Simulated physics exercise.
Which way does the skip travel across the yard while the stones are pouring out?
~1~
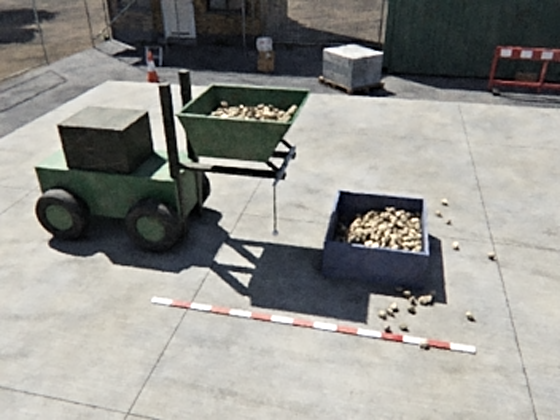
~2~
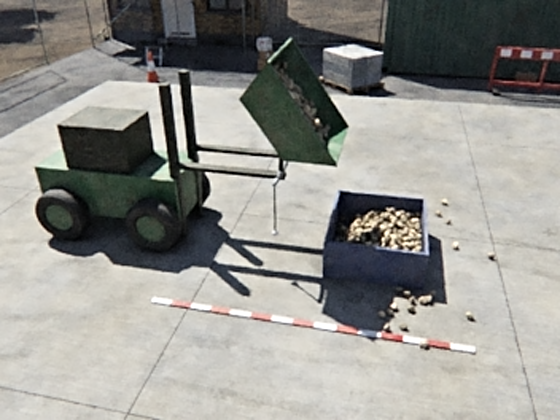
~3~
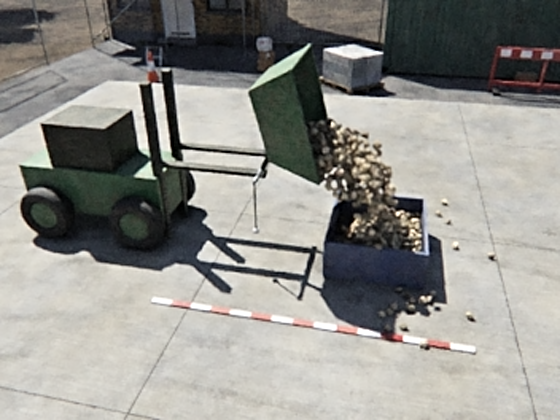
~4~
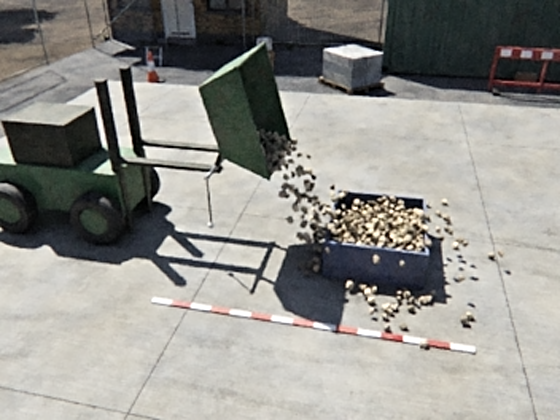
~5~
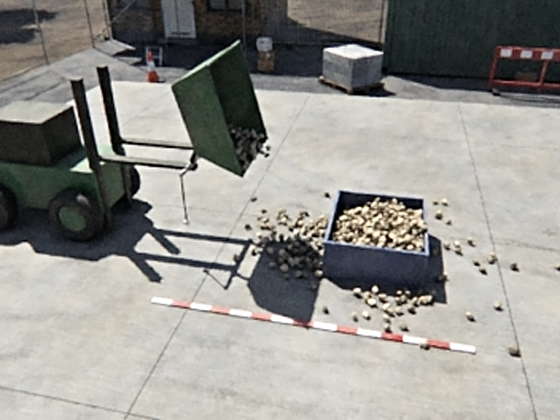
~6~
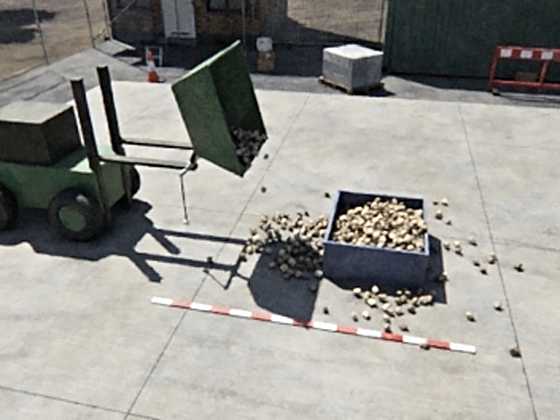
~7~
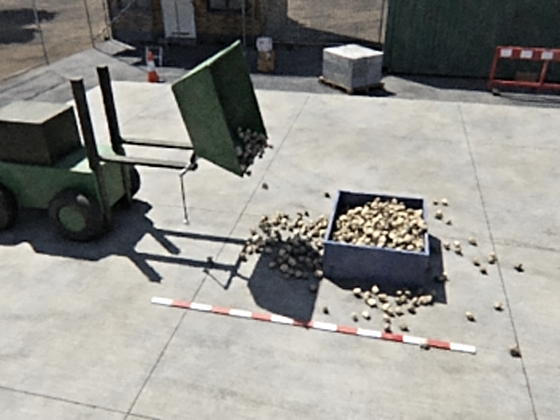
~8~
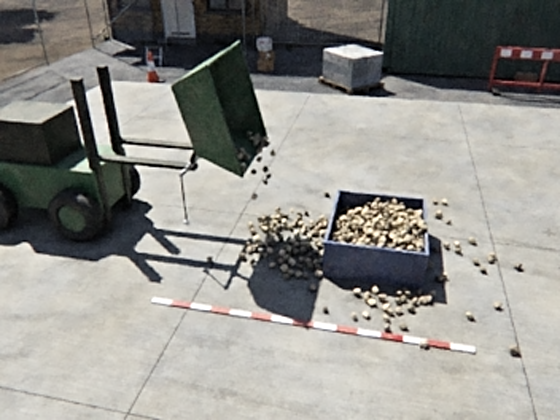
The skip travels to the left, away from the bin, as the forklift backs off.
Green forklift tipping a skip of pale stones into a dark bin while backing left, leaving some spilled on the concrete.
